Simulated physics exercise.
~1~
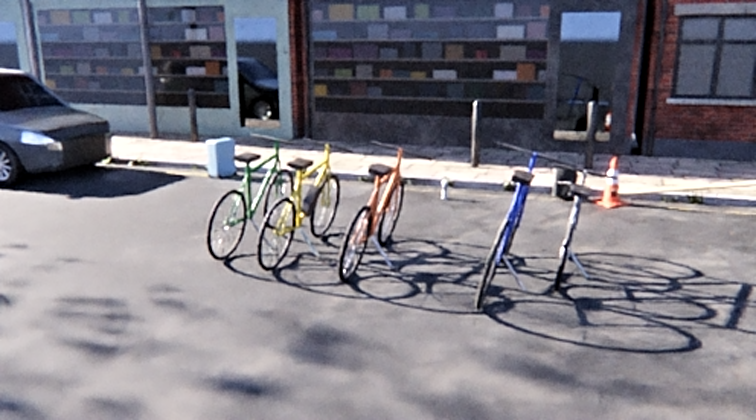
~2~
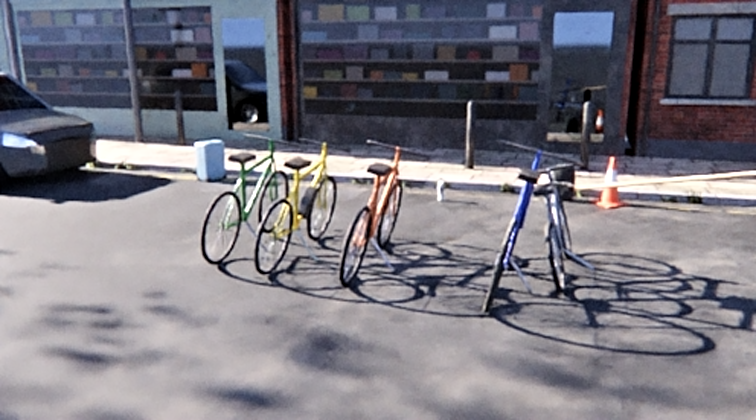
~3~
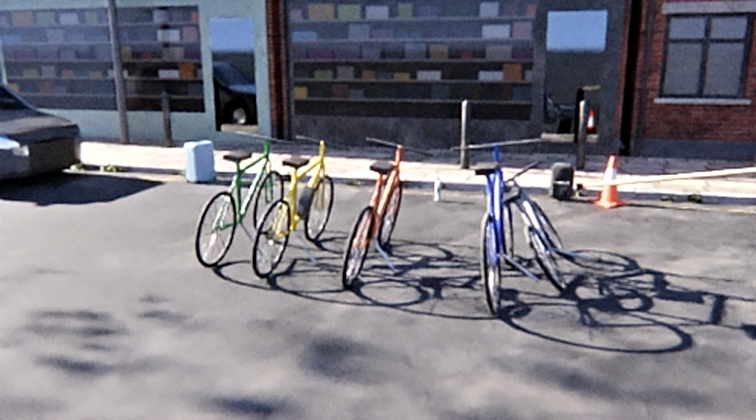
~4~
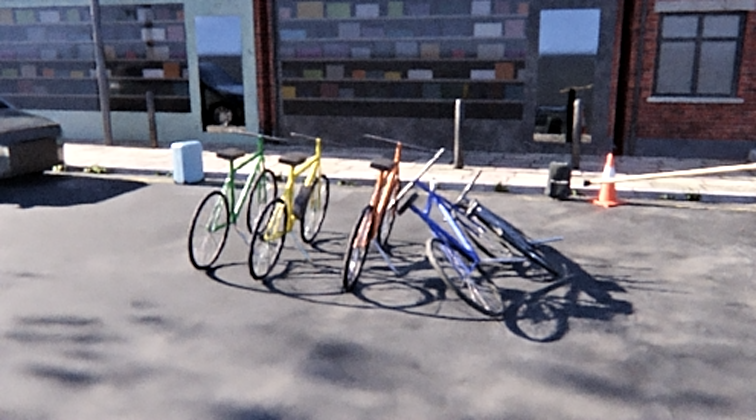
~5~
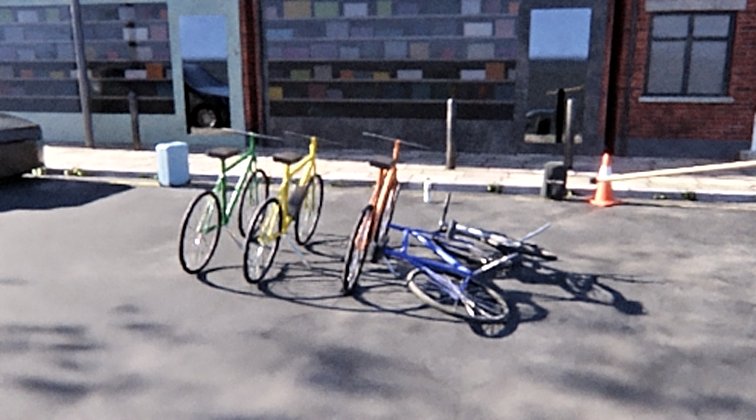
The bicycle at the right end of a row of five tips left into the blue one beside it, and both topple to the pavement, ending flat beside the orange bicycle, which stays standing with the yellow and green ones as the view drifts slightly.
